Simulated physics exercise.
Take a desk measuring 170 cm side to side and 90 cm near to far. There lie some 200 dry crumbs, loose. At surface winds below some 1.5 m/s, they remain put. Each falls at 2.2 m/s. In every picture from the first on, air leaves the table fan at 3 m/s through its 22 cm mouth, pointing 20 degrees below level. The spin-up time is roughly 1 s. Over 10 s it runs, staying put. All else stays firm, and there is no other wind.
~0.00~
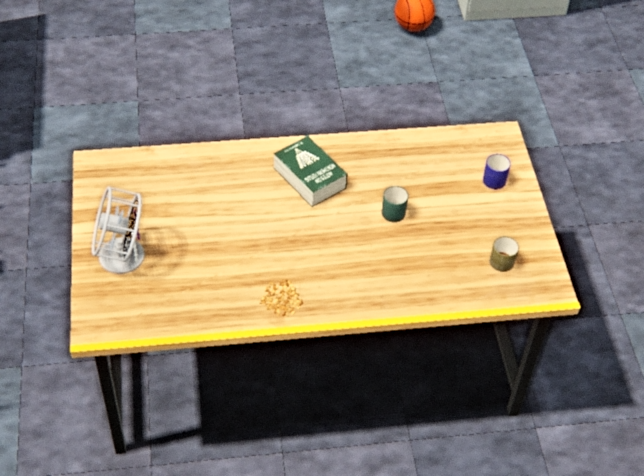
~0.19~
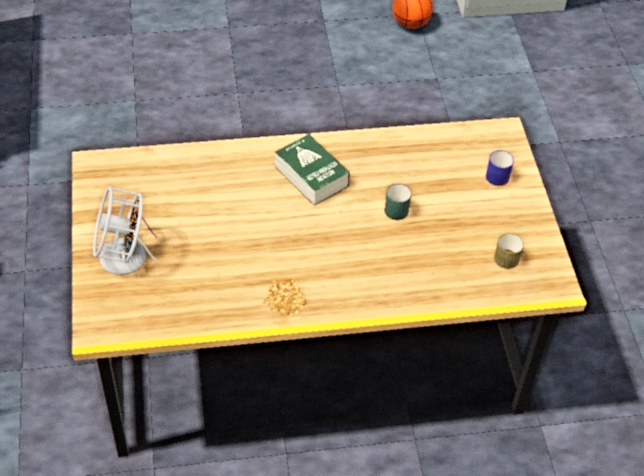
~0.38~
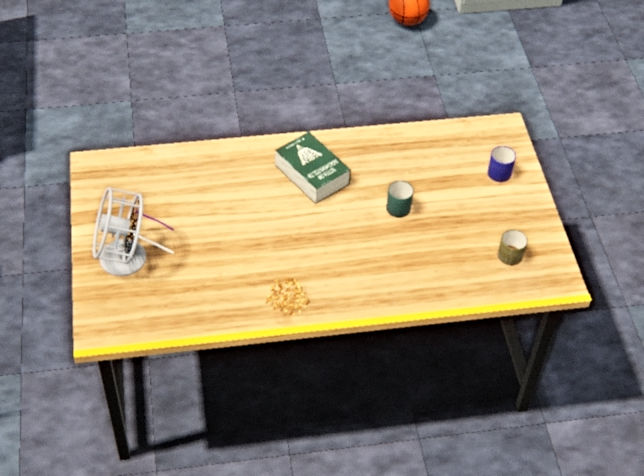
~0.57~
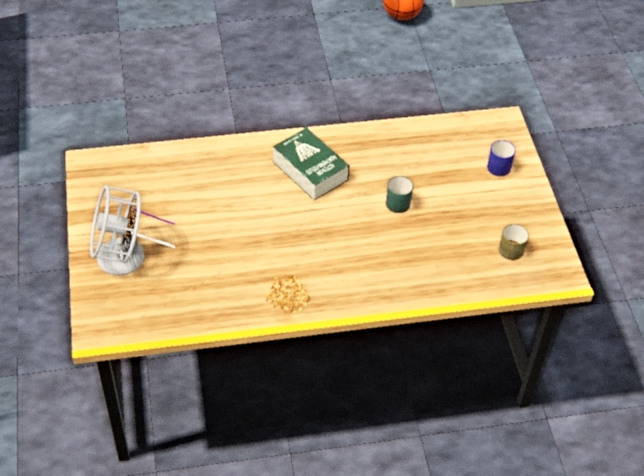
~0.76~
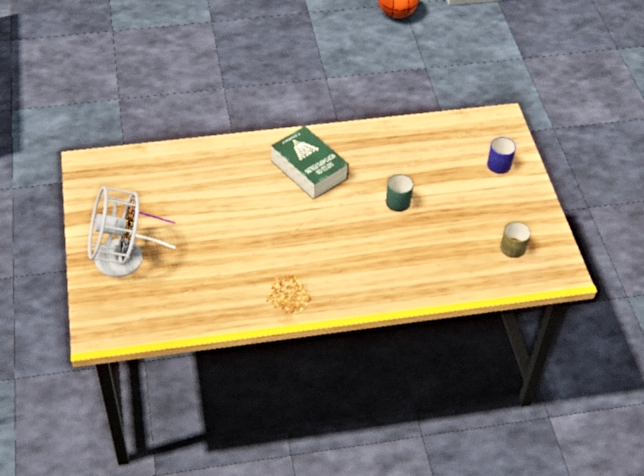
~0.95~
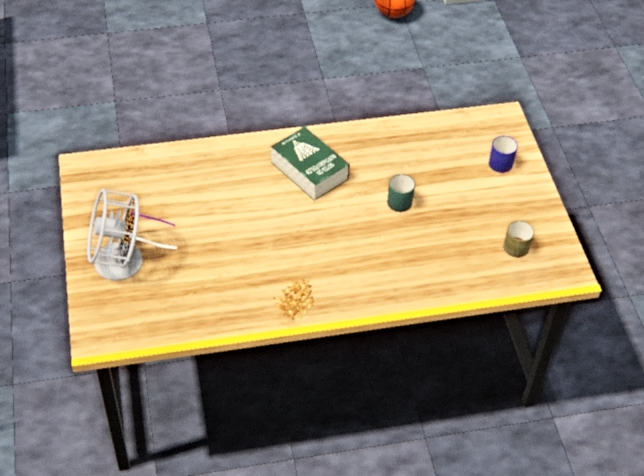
On a wooden desk above grey carpet tiles, a small fan facing a book, mugs and crumbs, the crumbs finally shifting slightly right.
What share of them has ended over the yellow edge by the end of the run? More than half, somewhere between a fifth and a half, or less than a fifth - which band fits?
The band that fits is more than half.
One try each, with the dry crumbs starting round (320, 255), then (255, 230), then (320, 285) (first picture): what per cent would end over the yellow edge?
4, 0 and 90 in a hundred, respectively.
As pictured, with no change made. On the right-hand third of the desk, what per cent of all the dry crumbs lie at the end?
Roughly 0 in a hundred.
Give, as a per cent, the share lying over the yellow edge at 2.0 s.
About 100 per cent.
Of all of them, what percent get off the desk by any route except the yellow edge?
Around 0 % of them.
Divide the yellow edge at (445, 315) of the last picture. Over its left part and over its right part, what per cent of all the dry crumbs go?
Roughly 100 % cross the left stretch, and around 5 % the right stretch.
After 2.0 s, 0 % are on the move or not yet settled, 100 % are over the yellow edge.
After 3.2 s, 0 % are on the move or not yet settled, 100 % are over the yellow edge.
After 5.5 s, 0 % are on the move or not yet settled, 100 % are over the yellow edge.
After 10.0 s, at the end, 100 % are over the yellow edge.
